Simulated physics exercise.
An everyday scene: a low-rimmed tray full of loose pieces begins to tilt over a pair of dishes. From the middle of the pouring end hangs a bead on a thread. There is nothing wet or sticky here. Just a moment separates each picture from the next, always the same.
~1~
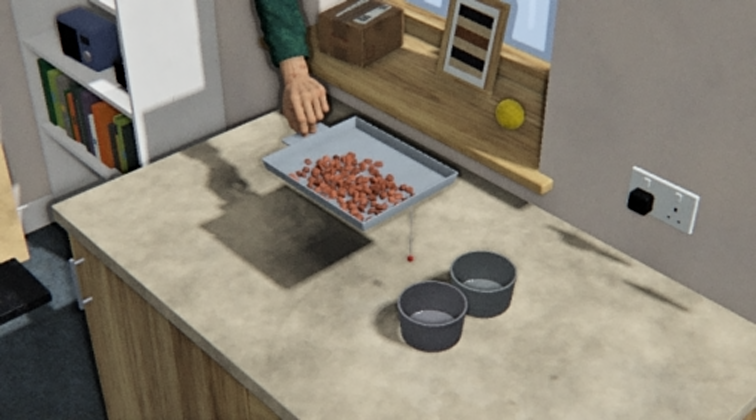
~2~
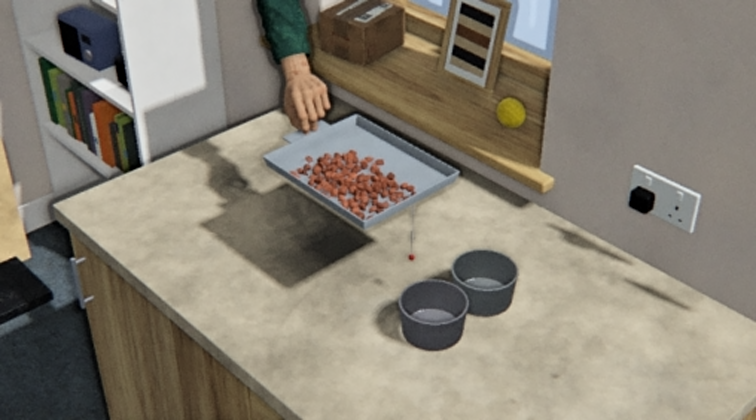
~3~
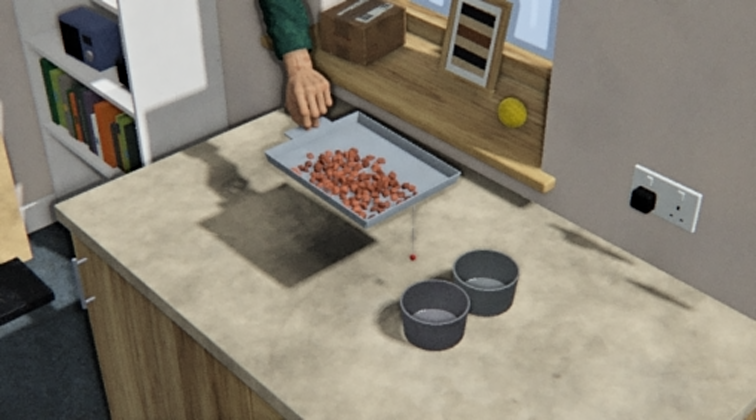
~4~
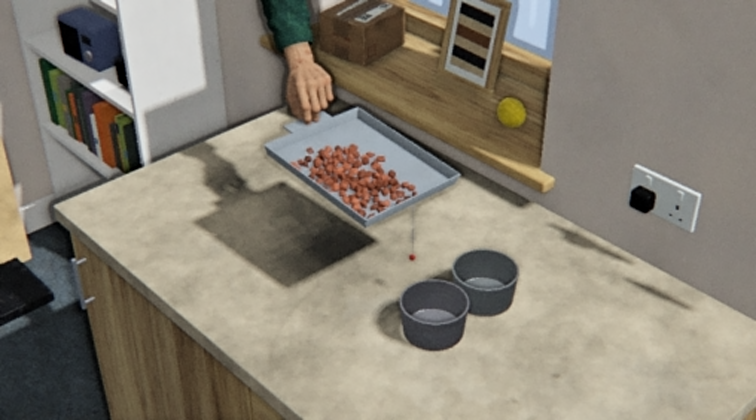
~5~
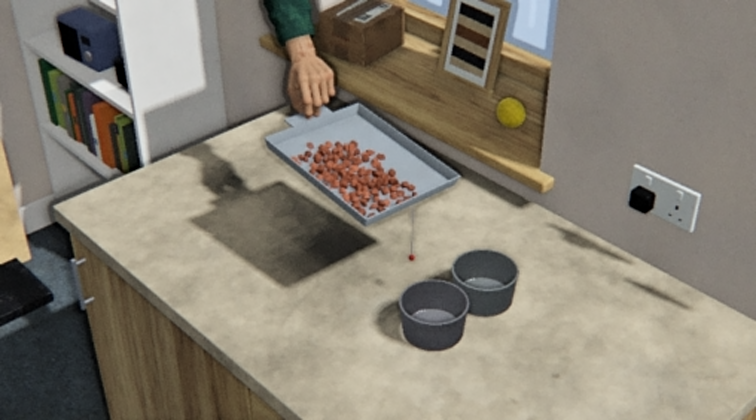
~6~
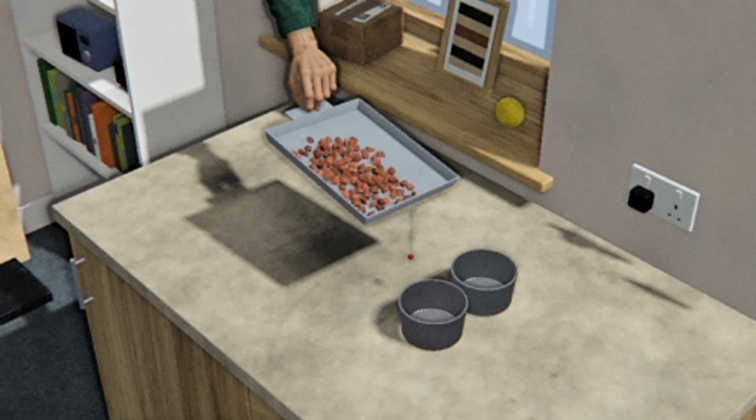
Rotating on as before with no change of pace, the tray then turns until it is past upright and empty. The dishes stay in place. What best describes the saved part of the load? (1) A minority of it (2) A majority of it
A minority of it.
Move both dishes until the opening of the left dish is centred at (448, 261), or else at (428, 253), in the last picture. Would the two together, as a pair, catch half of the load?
In the first position a majority, in the second a majority.
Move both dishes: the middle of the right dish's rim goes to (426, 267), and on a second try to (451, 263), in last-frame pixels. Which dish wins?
In the first try it's the one on the right, and in the second it's the one on the right.
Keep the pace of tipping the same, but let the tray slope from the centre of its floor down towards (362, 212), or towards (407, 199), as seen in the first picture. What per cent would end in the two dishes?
That comes to 0 per cent the first time and 50 per cent the second.
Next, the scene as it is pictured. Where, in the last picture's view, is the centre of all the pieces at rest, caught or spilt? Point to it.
Resting centre, last frame: Roughly (455, 274).
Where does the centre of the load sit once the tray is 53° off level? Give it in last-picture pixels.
Roughly at (413, 176).
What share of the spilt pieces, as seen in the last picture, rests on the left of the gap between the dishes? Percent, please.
Left share: Close to 60 %.
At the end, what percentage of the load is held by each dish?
0 percent ends in the left dish, 10 percent in the right.
Soon, tray tipped steeply; nearly all on the tray; a stray few in the air.
A while on, tray tipped right over; about half on the tray; a stray few in the left dish; a small part in the right dish; about a quarter outside both; about a quarter in the air.
Towards the end, tray tipped past a quarter turn; a small part in the left dish; a small part in the right dish; most outside both.
Finally, tray tipped past a quarter turn; a small part in the left dish; a small part in the right dish; most outside both.
